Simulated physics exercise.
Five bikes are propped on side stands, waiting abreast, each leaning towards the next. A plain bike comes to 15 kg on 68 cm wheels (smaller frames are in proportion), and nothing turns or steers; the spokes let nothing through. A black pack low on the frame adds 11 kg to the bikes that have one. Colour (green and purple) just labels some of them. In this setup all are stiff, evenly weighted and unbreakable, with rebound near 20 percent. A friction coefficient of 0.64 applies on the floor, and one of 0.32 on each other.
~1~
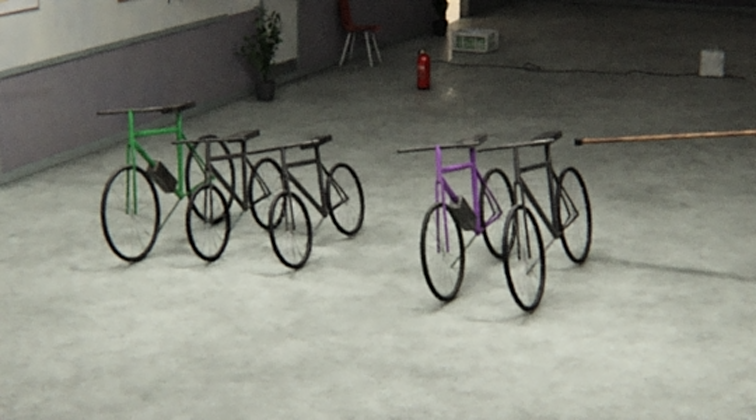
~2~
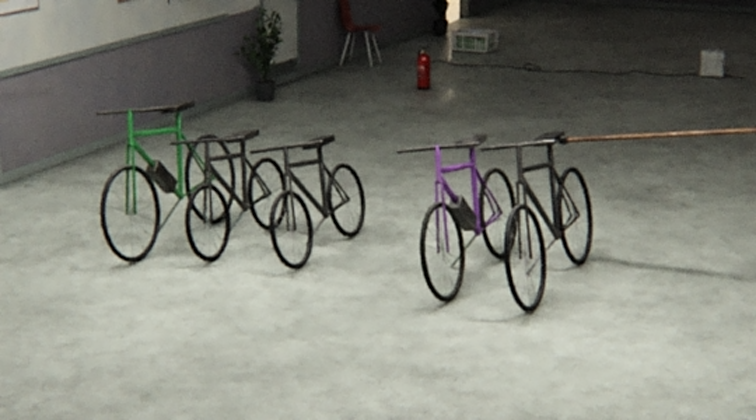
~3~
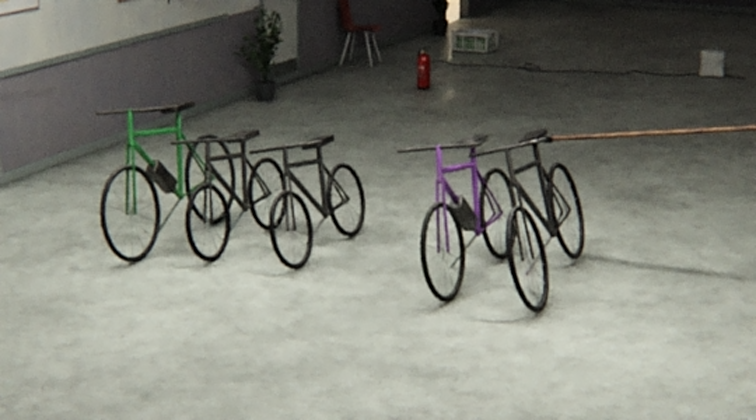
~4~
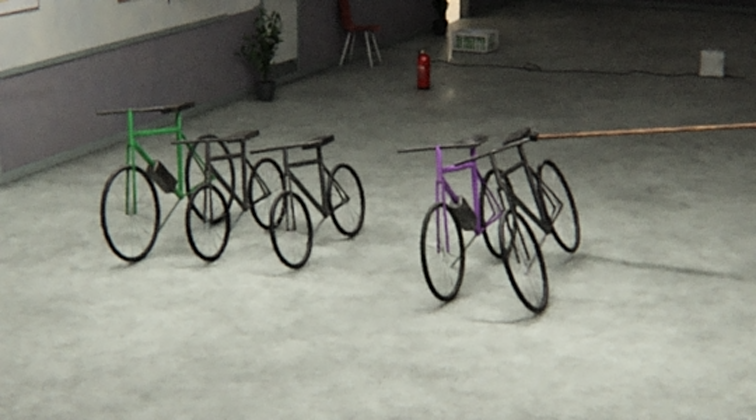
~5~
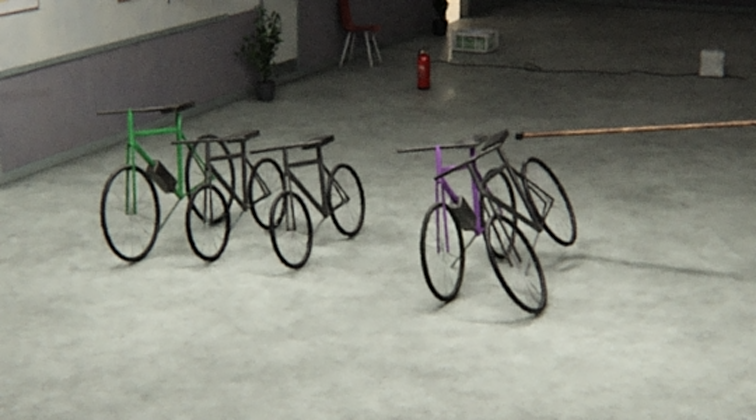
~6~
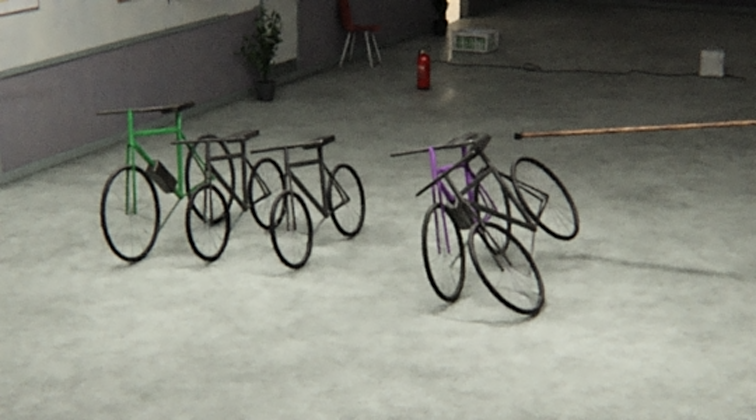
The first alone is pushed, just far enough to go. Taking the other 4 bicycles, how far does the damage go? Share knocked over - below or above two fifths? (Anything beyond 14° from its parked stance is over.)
Below.
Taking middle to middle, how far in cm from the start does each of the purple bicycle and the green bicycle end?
Purple: 60 cm, green: 0 cm.
Then, 0.43 s past the last view, 1 of the 4 other bicycles over; purple bicycle 24° from how it stood.
Then, 0.71 s past the last view, 1 of the 4 other bicycles over; purple bicycle 66° from how it stood.
In the end, 1 of the 4 other bicycles over; purple bicycle 70° from how it stood; green bicycle unmoved. That is 25 per cent. Three left standing. From the last view, middles, purple bicycle near (388, 235), green bicycle near (168, 169).
